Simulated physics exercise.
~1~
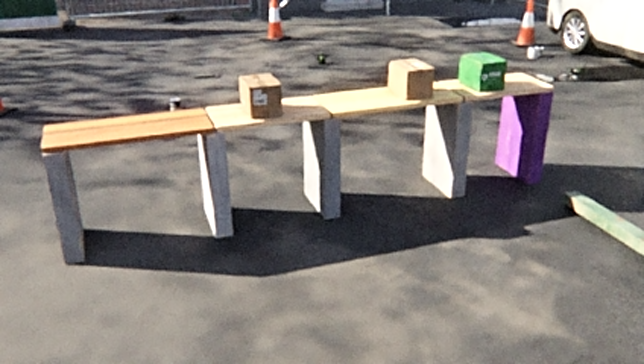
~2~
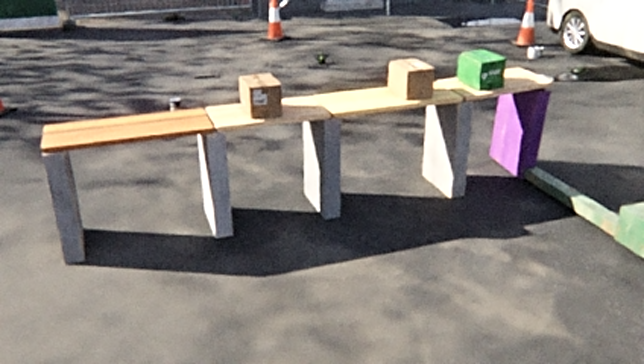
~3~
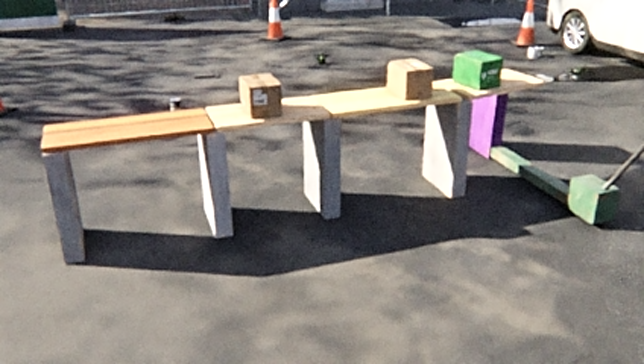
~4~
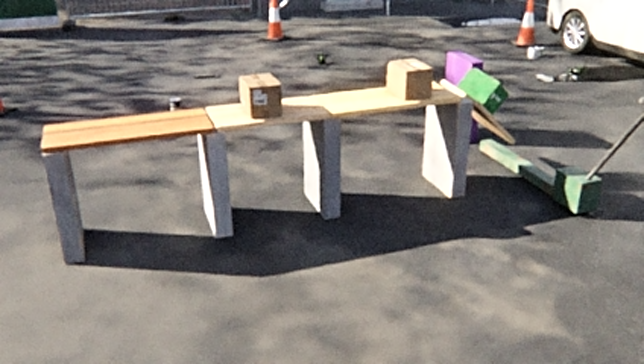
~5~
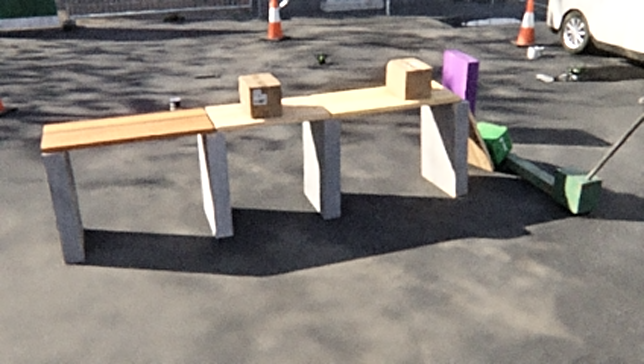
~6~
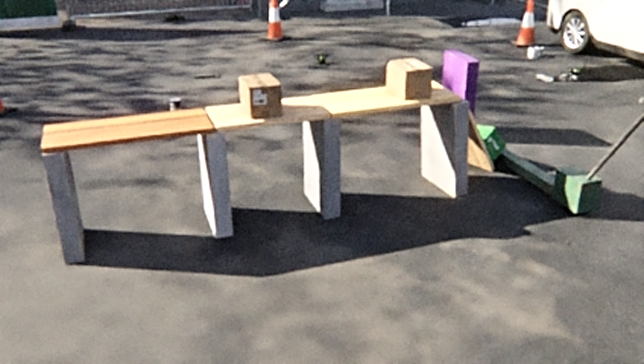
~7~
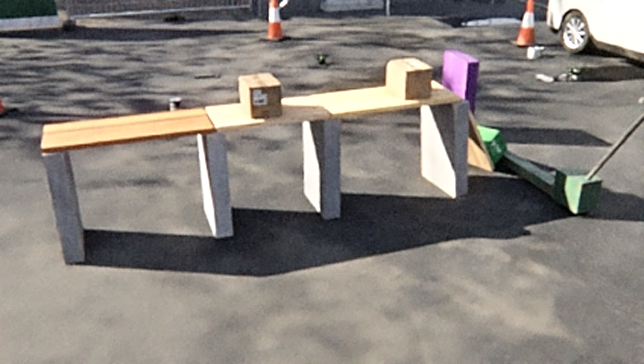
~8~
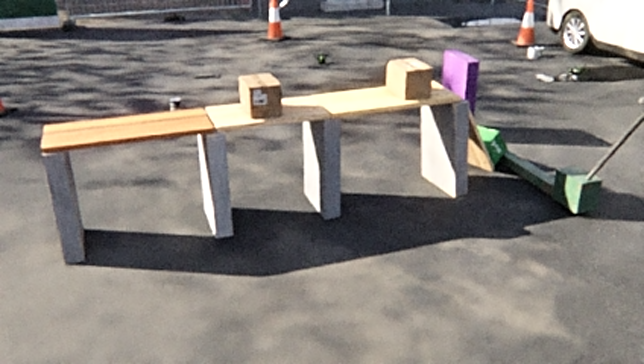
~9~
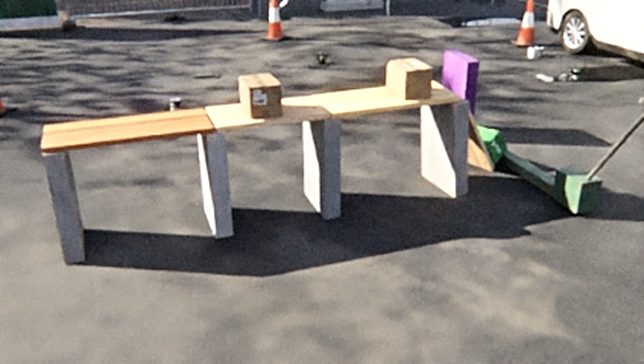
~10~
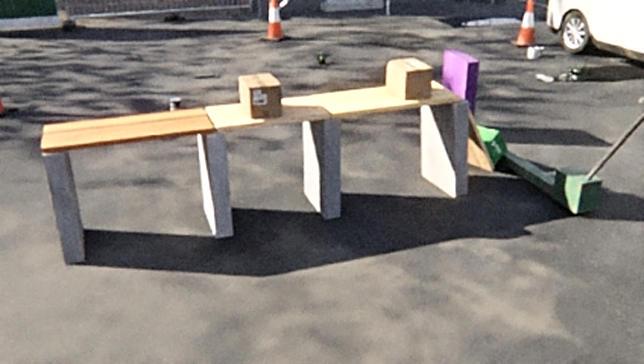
To begin with, a row of upright slabs stands on sunlit tarmac, bridged by loose boards, with two brown cartons and a green one on top. A low green jack slides in from the right and meets the foot of the purple upright at the right end. It shoves the upright backward, out from under the last board. The board and green carton tip and drop to the right. The jack stops, and the carton settles tilted against the fallen, leaning board. The purple upright remains standing behind, while the rest of the row and both brown cartons stay in place.
